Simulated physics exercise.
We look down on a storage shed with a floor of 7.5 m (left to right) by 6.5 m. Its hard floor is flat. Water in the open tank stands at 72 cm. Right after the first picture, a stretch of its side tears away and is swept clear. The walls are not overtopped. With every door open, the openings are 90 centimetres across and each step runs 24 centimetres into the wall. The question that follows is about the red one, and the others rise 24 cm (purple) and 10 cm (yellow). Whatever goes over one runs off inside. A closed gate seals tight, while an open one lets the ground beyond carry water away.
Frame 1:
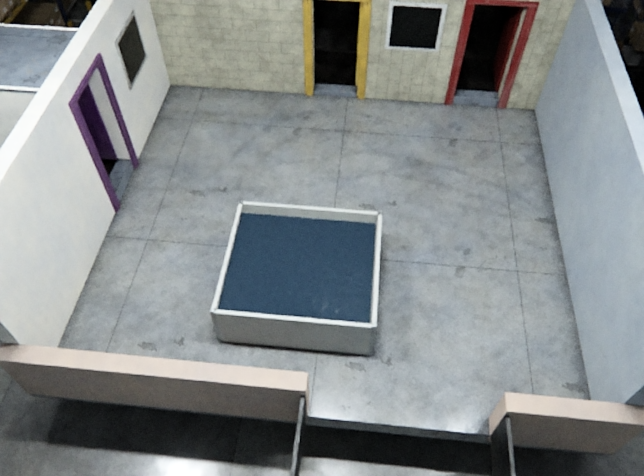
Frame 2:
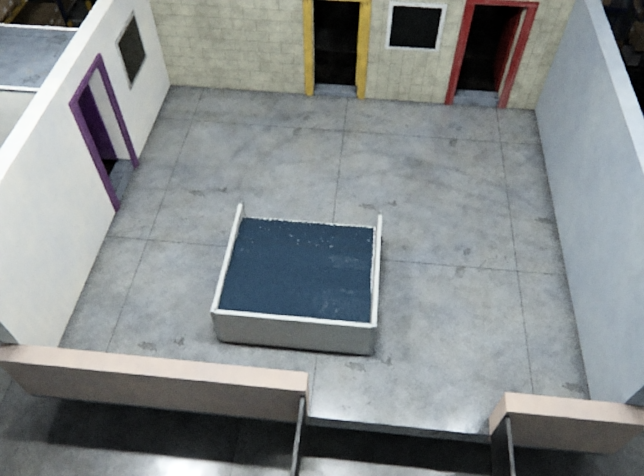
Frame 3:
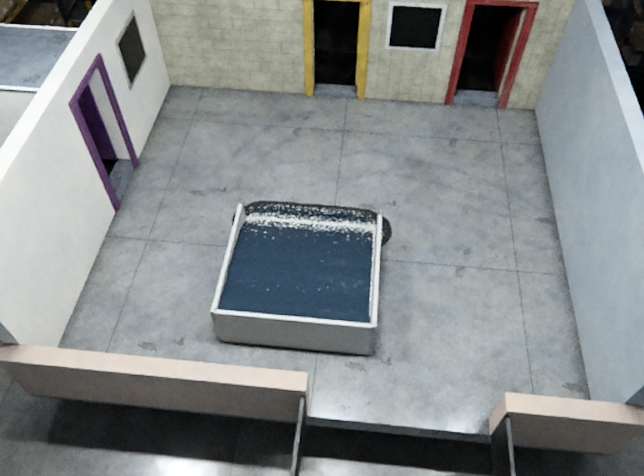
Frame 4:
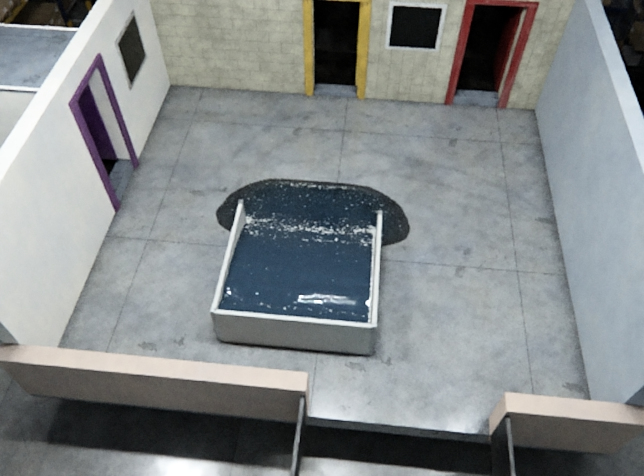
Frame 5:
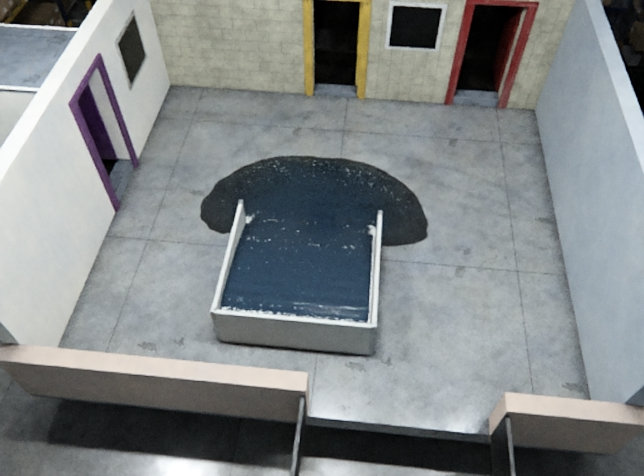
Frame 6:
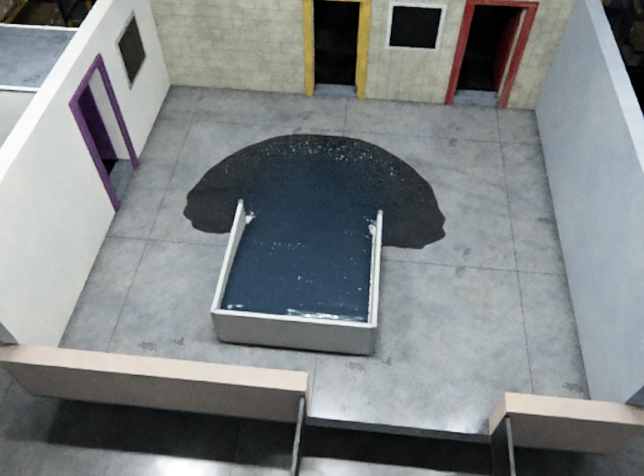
In a walled storage shed with a gray floor and purple, yellow and red doorways, an open tank holds still, dark blue water. The tank's far side disappears and water pours out through the gap, flecked with white. A dark, rounded pool spreads across the floor beyond, widening toward both sides.
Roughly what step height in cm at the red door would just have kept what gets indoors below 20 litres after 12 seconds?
A step of about 11 cm.
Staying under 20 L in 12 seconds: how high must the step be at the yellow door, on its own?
Yellow would need about 29 cm on its own.
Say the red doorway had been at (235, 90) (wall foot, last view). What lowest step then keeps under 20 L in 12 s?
Minimum: About 17 cm.
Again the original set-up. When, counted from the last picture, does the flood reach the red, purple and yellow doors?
It arrives at the red door at 1.2 s, the purple door at 1.6 s and the yellow door at 0.3 s.
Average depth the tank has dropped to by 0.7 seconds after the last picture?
The average depth is some 33 cm.
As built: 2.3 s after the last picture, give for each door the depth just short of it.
Door by door in cm - red 15, purple 2, yellow 24.
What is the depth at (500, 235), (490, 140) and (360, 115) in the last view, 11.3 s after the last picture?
The three readings, in order, are 4, 5 and 4 cm.
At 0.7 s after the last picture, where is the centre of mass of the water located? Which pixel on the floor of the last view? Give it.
(311, 219).
Then, 0.7 s after the last picture water covers 40 % of the floor, deepest (29 cm) near (299, 93); it has not reached the red door.
Then, 2.3 s after the last picture water covers 50 % of the floor, deepest (36 cm) near (530, 109); 15 cm at the red door, 0 litres in over its 18 cm step.
Then, 11.3 s after the last picture water covers 100 % of the floor, deepest (8 cm) near (505, 418); 5 cm at the red door, 0 litres in over its 18 cm step.
At the red door as built, the water peaked near 17 cm, 1.7 s after the last picture.
With a step of 9.5 cm, 32 litres would have come in within the 12 s; with 12.5 cm, 11 litres. So under 20 litres takes about 11 cm.
